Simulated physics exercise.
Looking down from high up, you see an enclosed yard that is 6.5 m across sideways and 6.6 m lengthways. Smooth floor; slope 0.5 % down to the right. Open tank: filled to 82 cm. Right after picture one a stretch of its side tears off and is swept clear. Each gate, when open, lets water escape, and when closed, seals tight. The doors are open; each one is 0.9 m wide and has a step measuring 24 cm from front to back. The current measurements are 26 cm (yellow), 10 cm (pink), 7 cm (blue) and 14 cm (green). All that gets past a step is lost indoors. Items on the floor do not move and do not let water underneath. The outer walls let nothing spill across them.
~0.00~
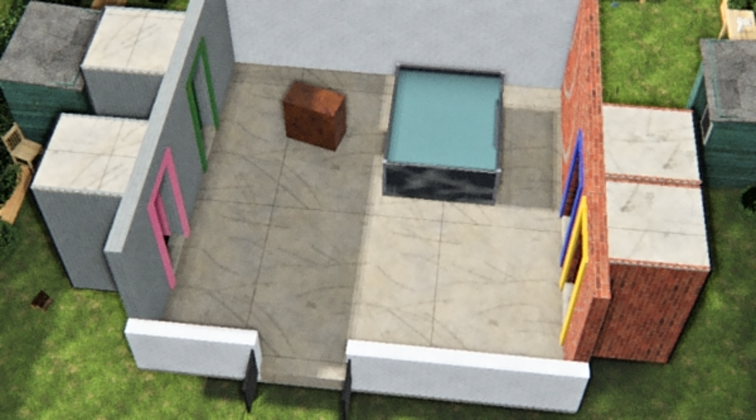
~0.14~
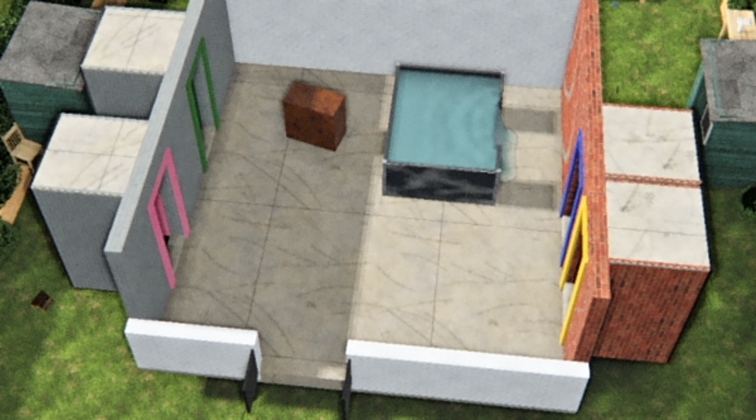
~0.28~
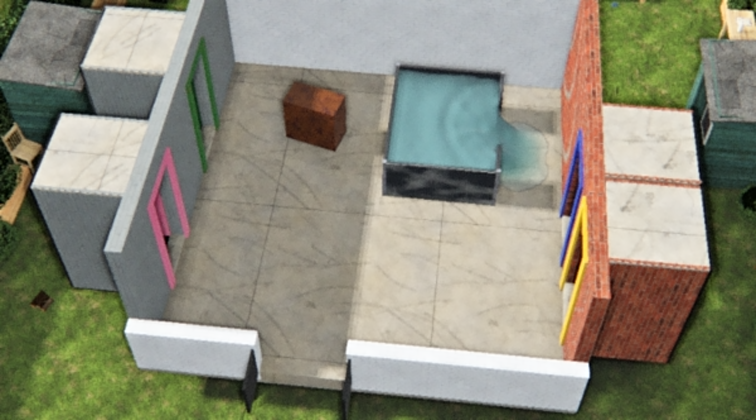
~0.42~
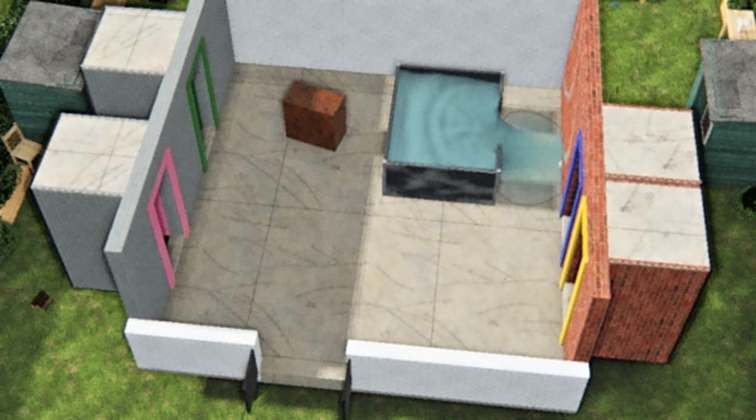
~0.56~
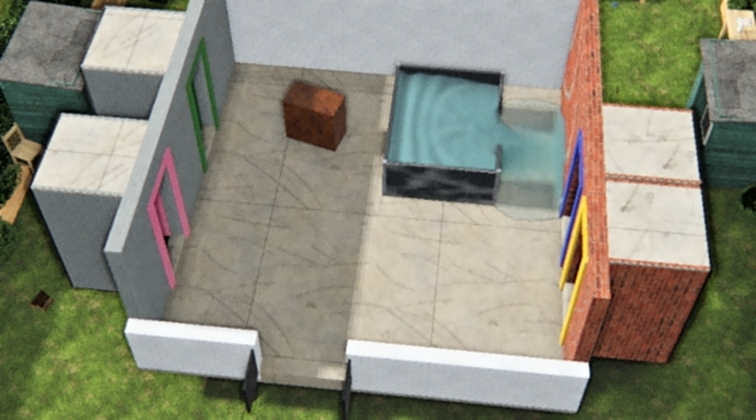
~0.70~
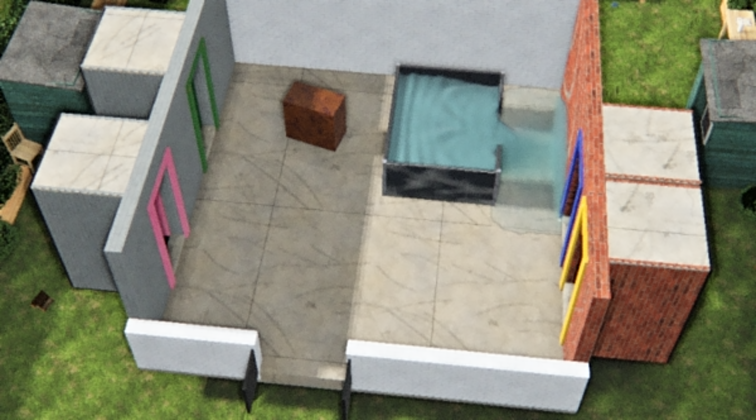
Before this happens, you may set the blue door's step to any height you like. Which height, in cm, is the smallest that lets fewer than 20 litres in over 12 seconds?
The smallest is roughly 11.5 cm.
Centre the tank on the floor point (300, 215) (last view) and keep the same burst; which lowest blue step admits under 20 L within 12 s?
About 30 cm.
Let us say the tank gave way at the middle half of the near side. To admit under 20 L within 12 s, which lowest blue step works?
A minimum of about 7.5 cm.
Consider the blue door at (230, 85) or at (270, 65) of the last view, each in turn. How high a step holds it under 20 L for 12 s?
First place around 22 cm, second around 14.0 cm.
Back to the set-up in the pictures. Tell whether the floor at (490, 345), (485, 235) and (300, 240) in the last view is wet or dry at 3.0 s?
In that order: Flooded, wet, dry.
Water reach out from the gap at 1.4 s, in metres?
Close to 3.8 metres, I'd say.
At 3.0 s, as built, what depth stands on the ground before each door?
Depths in cm - yellow: 6, pink: 0, blue: 12, green: 0.
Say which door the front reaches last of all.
It's the pink one.
After 1.4 s water covers 15 % of the floor, deepest (67 cm) near (561, 93); 15 cm at the blue door, 4 litres in over its 7 cm step.
After 3.0 s water covers 50 % of the floor, deepest (38 cm) near (561, 93); 12 cm at the blue door, 38 litres in over its 7 cm step.
After 12.0 s water covers 100 % of the floor, deepest (13 cm) near (563, 388); 9 cm at the blue door, 65 litres in over its 7 cm step.
At the blue door as built, the water arrived by 0.8 s and peaked near 15 cm at 1.4 s.
With a step of 10.5 cm, 27 litres would have come in within the 12 s; with 14 cm, 9 litres. So under 20 litres takes about 11.5 cm.
